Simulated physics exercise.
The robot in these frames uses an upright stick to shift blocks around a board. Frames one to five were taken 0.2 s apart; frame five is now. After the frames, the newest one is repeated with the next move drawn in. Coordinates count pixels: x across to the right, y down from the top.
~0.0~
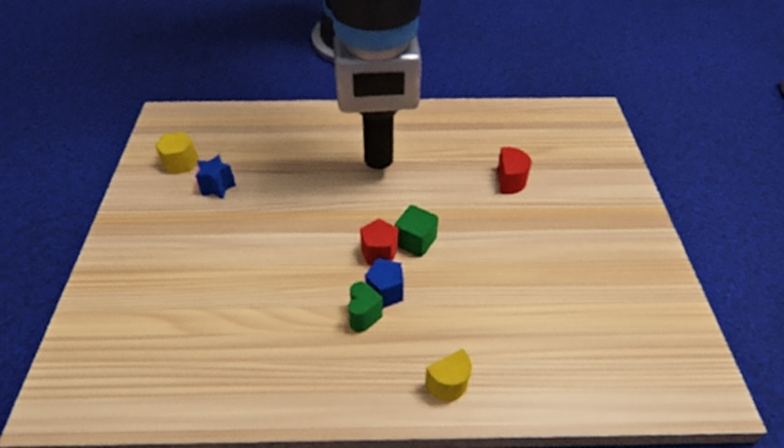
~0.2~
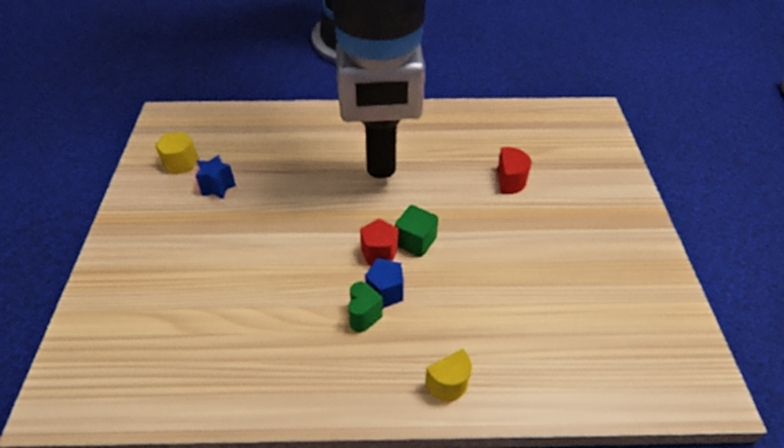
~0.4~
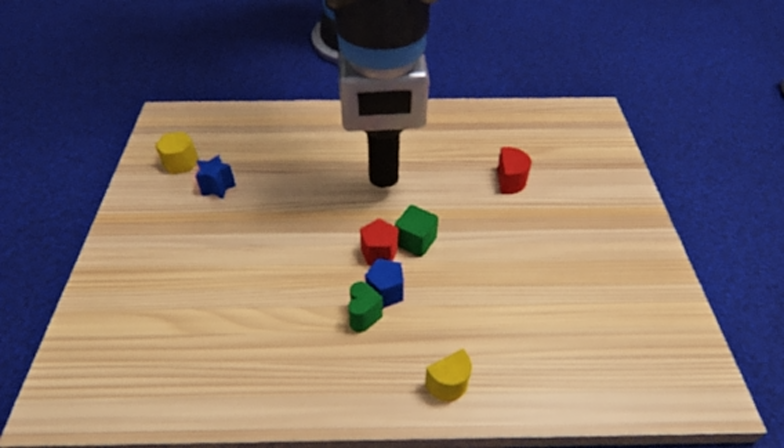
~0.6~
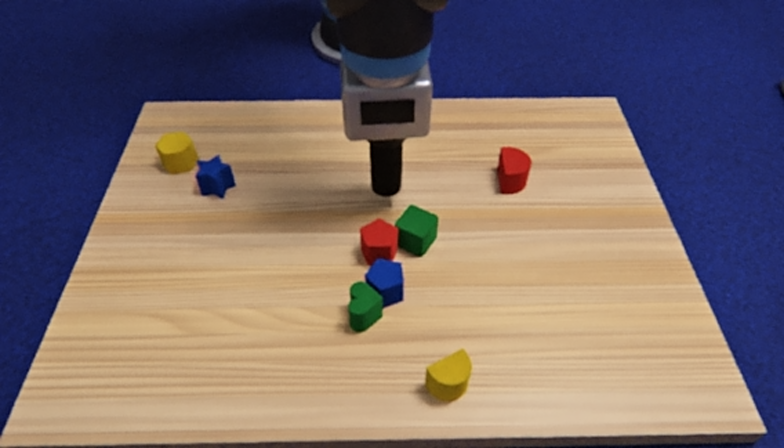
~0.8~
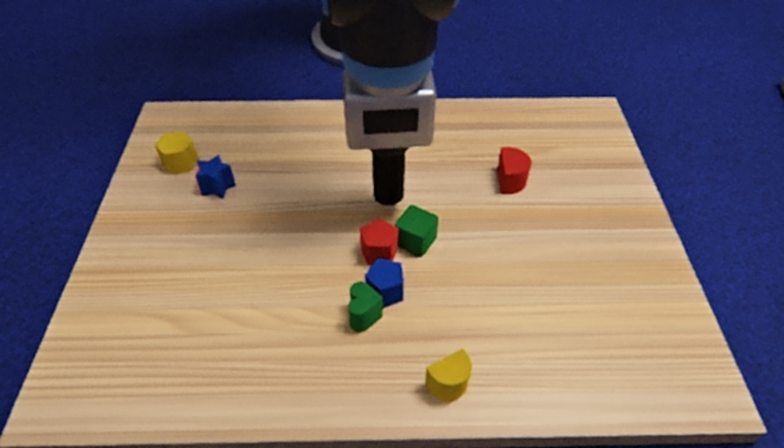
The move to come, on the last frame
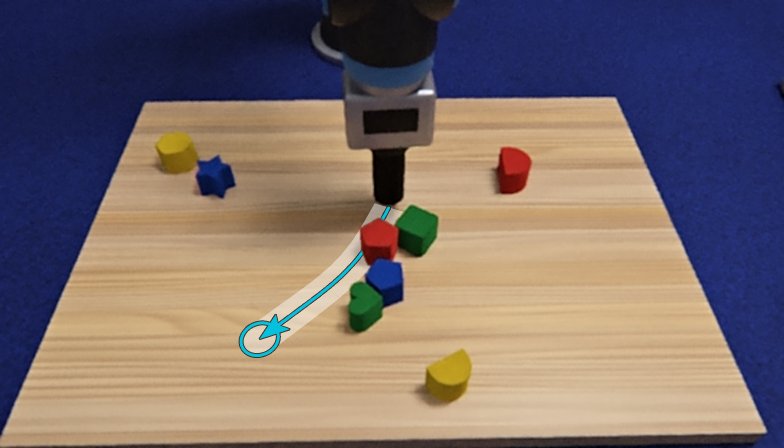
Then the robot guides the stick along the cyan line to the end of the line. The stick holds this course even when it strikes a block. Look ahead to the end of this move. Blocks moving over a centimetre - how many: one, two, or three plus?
Number moved: 2.
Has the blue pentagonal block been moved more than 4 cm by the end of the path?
I expect not.
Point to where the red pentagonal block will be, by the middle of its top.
Located at (372, 268).
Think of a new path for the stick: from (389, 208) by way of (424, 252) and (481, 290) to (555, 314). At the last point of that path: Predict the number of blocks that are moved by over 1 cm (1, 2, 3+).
My answer is one.
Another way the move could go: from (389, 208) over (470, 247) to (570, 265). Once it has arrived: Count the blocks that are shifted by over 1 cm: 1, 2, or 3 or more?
Moved: Just one.
Drawn move, from (389, 208) through (362, 252) and (318, 296) to (260, 339).
On the path given first. One third of the way, stick (362, 240); red pentagonal block (375, 258), turned 45° anticlockwise; blue pentagonal block (393, 286).
Two thirds of the way, stick (316, 284); red pentagonal block (372, 268), turned 90° anticlockwise; blue pentagonal block (399, 290), turned 15° clockwise.
At the end, stick (256, 327); red pentagonal block (372, 268), turned 90° anticlockwise; blue pentagonal block (399, 290), turned 15° clockwise; green square still.
